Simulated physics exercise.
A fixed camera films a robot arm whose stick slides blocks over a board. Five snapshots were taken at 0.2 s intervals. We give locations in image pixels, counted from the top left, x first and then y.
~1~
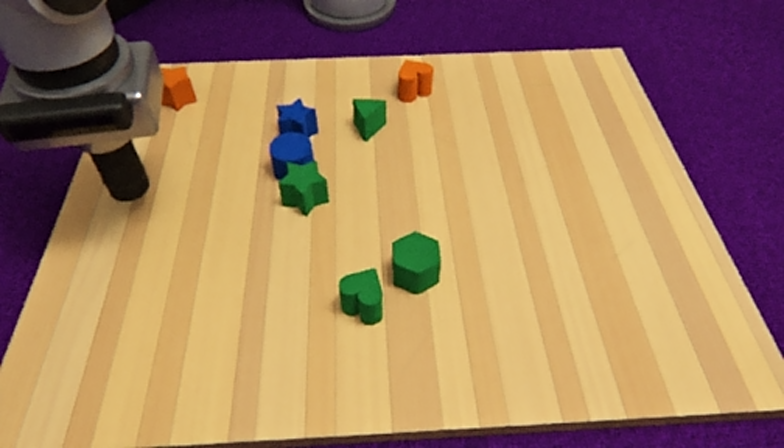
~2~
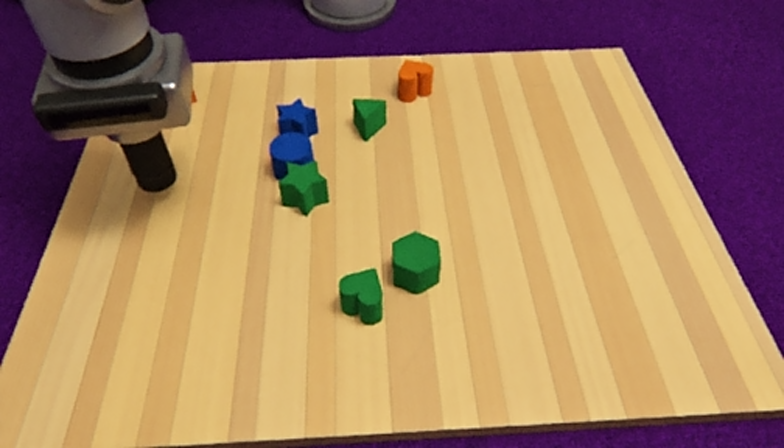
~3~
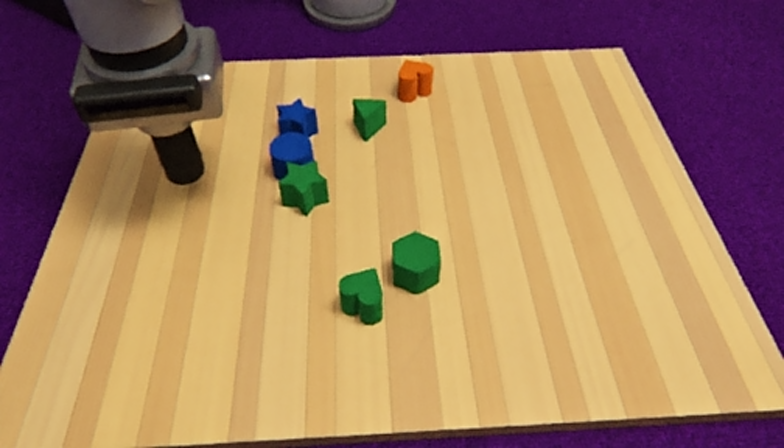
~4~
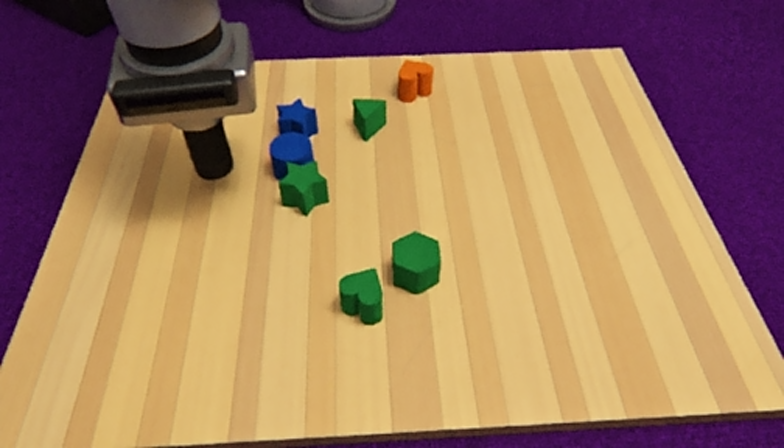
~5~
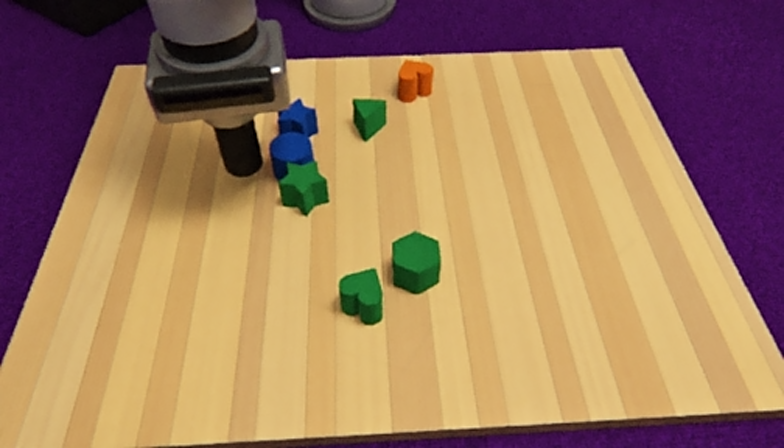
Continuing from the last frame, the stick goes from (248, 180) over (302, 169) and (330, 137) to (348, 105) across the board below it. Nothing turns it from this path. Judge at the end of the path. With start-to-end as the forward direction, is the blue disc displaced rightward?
My answer is yes.
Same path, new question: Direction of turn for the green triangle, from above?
My prediction: CCW.
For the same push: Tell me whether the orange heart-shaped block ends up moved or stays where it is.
When the path is over, the orange heart-shaped block is still on its spot.
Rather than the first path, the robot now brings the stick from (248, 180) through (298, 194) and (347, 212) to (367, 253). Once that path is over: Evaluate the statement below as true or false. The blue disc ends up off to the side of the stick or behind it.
That statement is accurate.
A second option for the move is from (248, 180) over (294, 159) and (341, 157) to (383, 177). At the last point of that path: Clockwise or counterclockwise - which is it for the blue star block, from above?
Verdict: Counterclockwise.
On the path given first. One third of the way, stick at (301, 154); blue disc at (337, 133); green star block at (308, 176), turned 20° clockwise.
Two thirds of the way, stick at (328, 122); blue disc at (364, 120); blue star block at (294, 109); green star block at (308, 176), turned 20° clockwise; green triangle at (379, 101), turned 55° anticlockwise.
At the end, stick at (347, 91); blue disc at (364, 120); blue star block at (294, 108), turned 10° anticlockwise; green star block at (308, 176), turned 20° clockwise; green triangle at (379, 101), turned 55° anticlockwise; orange heart-shaped block still.
